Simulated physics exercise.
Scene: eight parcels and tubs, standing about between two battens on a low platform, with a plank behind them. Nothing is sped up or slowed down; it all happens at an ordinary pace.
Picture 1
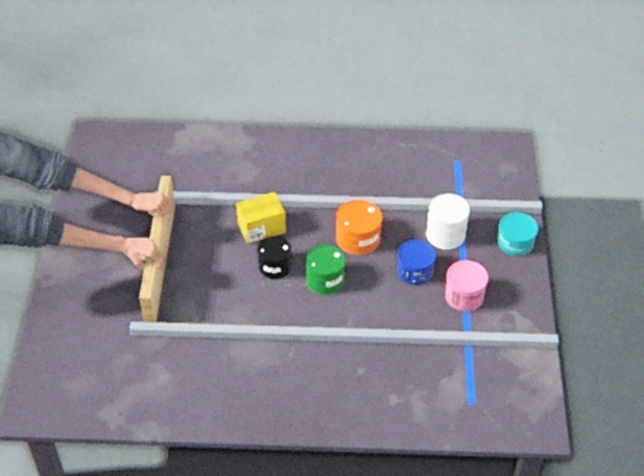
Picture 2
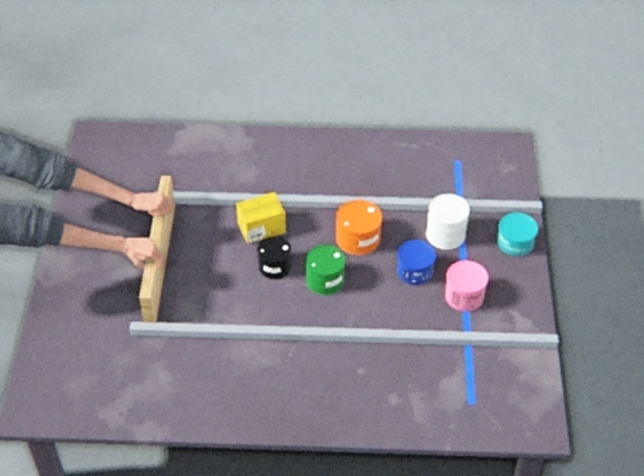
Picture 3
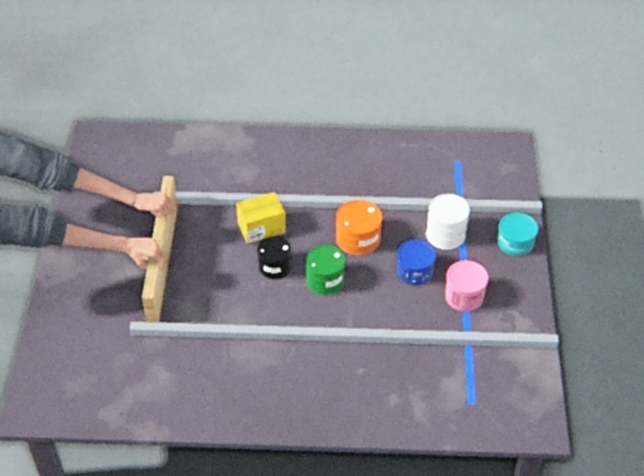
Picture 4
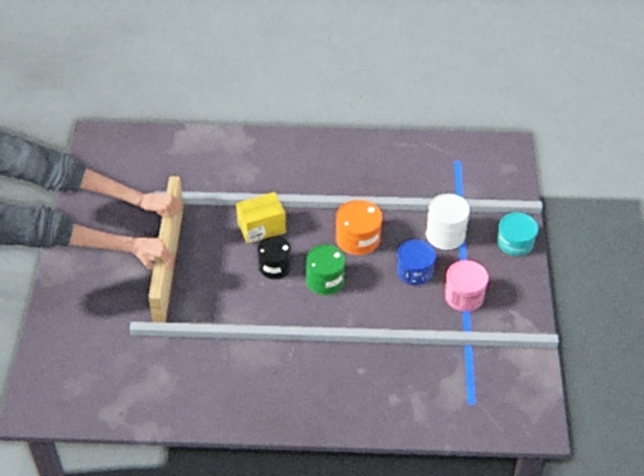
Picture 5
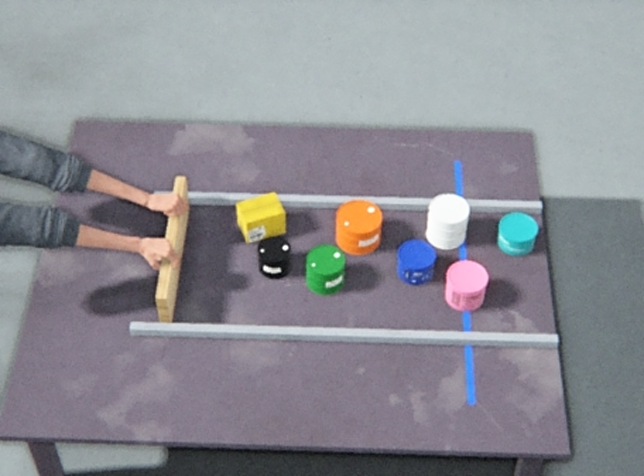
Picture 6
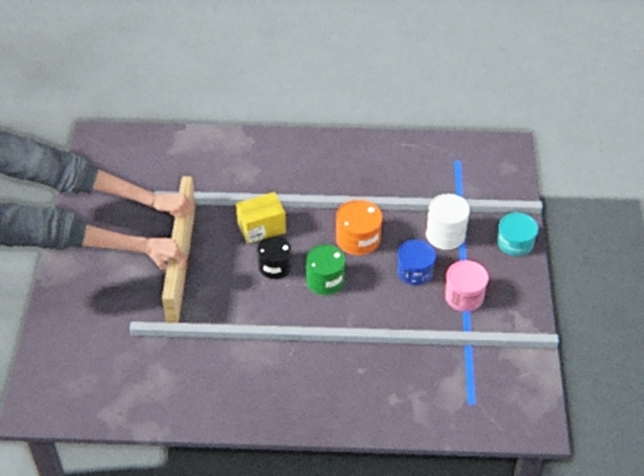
At first, two hands hold a wooden plank still at the left end of two pale battens, with eight colourful tubs and parcels standing on a low platform. Then the hands slide the plank a short way right, toward the yellow box and black tub, while all the items stay still.
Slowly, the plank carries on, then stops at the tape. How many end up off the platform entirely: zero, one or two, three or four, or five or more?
One or two.
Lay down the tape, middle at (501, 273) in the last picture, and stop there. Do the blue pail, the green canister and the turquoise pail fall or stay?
Outcome: Blue pail ends up off; green canister is not lost; turquoise pail ends up off.
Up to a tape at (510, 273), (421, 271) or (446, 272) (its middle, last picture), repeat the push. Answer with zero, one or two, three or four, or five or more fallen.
One after another: Five or more; just one or two; 1 or 2.
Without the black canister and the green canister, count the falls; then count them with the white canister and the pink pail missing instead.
The number is 2 for the first case and 1 for the second.
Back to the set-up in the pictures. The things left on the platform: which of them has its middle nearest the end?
That would be the orange canister.
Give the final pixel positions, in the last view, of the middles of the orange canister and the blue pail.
The orange canister settles near (527, 229); as for the blue pail, near (516, 260).
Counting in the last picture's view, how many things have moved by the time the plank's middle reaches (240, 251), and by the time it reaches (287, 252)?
Counts: 1, 3.
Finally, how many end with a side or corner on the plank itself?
3 in contact.
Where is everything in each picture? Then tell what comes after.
Turquoise pail (517, 235); pink pail (466, 286); white canister (448, 222); plank (158, 249); tape (464, 272), in the first picture.
Pink pail (466, 287); orange canister (359, 227), in the second picture.
White canister (448, 222); plank (161, 249), in the third picture.
Turquoise pail (517, 235); black canister (275, 258), in the fourth picture.
Pink pail (466, 287); green canister (325, 270), in the fifth picture.
Turquoise pail (517, 235); pink pail (466, 287); white canister (448, 222); plank (180, 249); tape (464, 272), in the sixth picture.
A little later, none off yet; turquoise pail at rest near (517, 235); pink pail at rest near (466, 287); white canister at rest near (448, 222).
When it is over, the number that fall off is one or two; down, white canister and turquoise pail.
